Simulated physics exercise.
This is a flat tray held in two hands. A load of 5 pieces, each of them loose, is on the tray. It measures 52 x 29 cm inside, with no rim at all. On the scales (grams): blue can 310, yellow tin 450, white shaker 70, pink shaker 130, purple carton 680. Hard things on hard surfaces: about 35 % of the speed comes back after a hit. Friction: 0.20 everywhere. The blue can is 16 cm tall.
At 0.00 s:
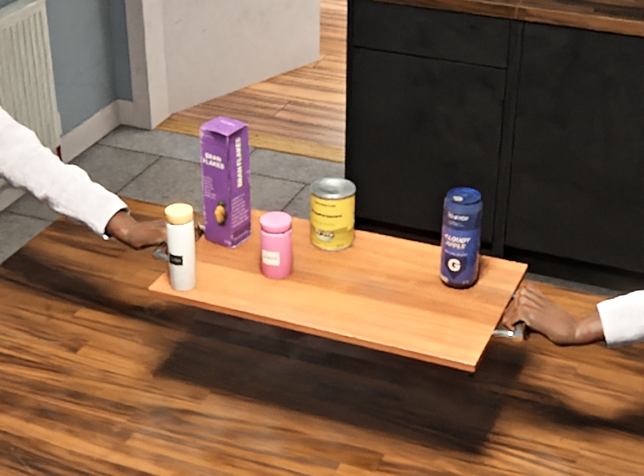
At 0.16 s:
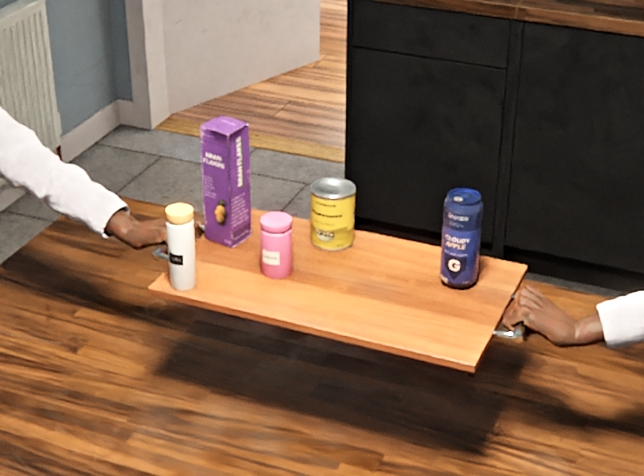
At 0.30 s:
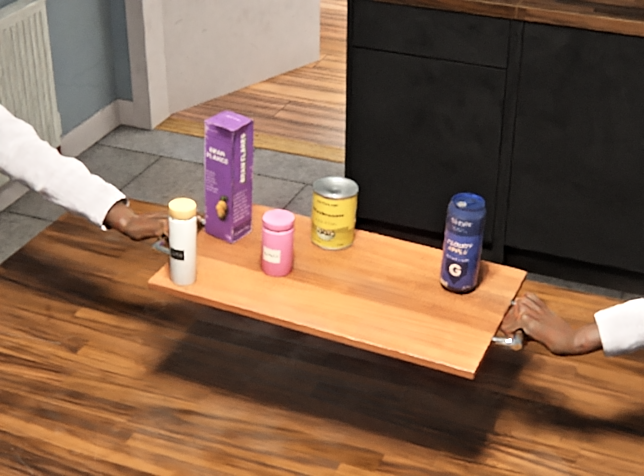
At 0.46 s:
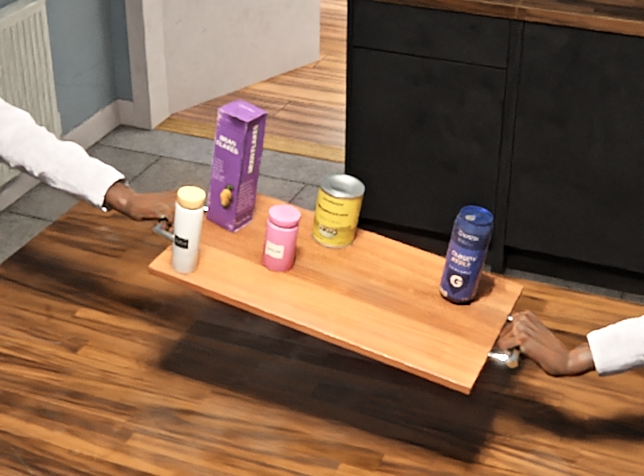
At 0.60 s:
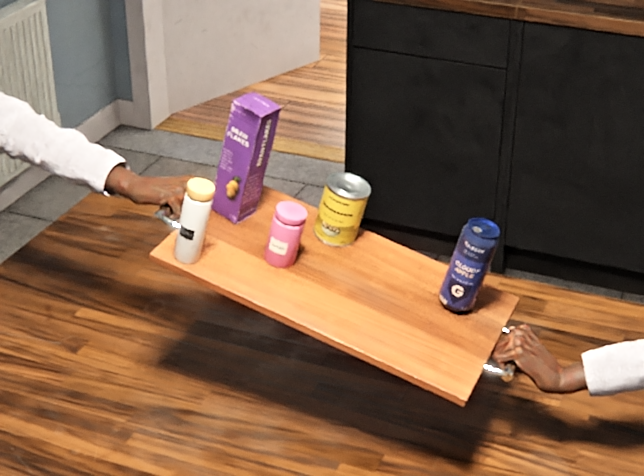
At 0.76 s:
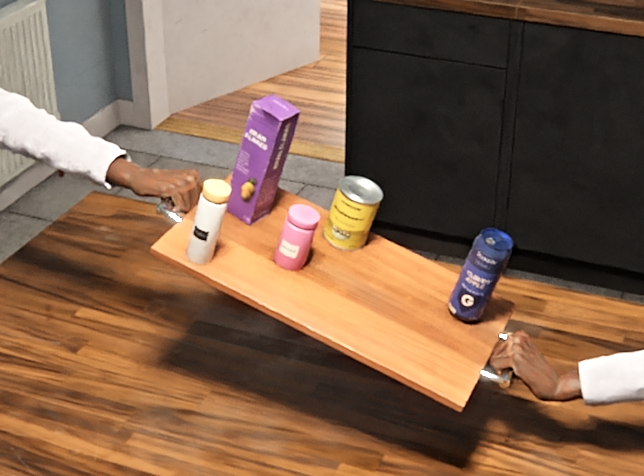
The video shows two hands holding a wooden board carrying a purple carton, white and pink shakers, a yellow tin and a blue can, first level, then tilting steadily down to the right as the items lean with it and shift slightly.
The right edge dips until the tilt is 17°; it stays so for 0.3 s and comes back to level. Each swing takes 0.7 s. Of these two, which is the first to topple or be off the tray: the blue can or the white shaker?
Of the two named, the former: The blue can.
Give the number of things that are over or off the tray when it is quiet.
In all, 5.
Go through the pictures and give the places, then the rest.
The first picture shows tray level; blue can (461, 239); white shaker (181, 248).
The second picture shows tray level; purple carton (226, 182); yellow tin (333, 215).
The third picture shows tray at 3°, right edge down; pink shaker (277, 243); purple carton (229, 177).
The fourth picture shows tray at 9°, right edge down; yellow tin (338, 211); pink shaker (281, 238).
The fifth picture shows tray at 14°, right edge down; purple carton (244, 158); yellow tin (342, 210).
The sixth picture shows tray at 17°, right edge down; blue can (479, 277) moved 2 cm; white shaker (208, 222) moved 2 cm.
After 1.36 s, tray at 12°, right edge down; blue can now off the tray; white shaker moved 33 cm near (388, 307); purple carton moved 36 cm.
After 1.76 s, tray level; yellow tin, white shaker, pink shaker and purple carton now off the tray.
In the end (2.3 s), off the tray, blue can, yellow tin, white shaker, pink shaker and purple carton. Blue can went at 1.00 s; white shaker went at 1.60 s.
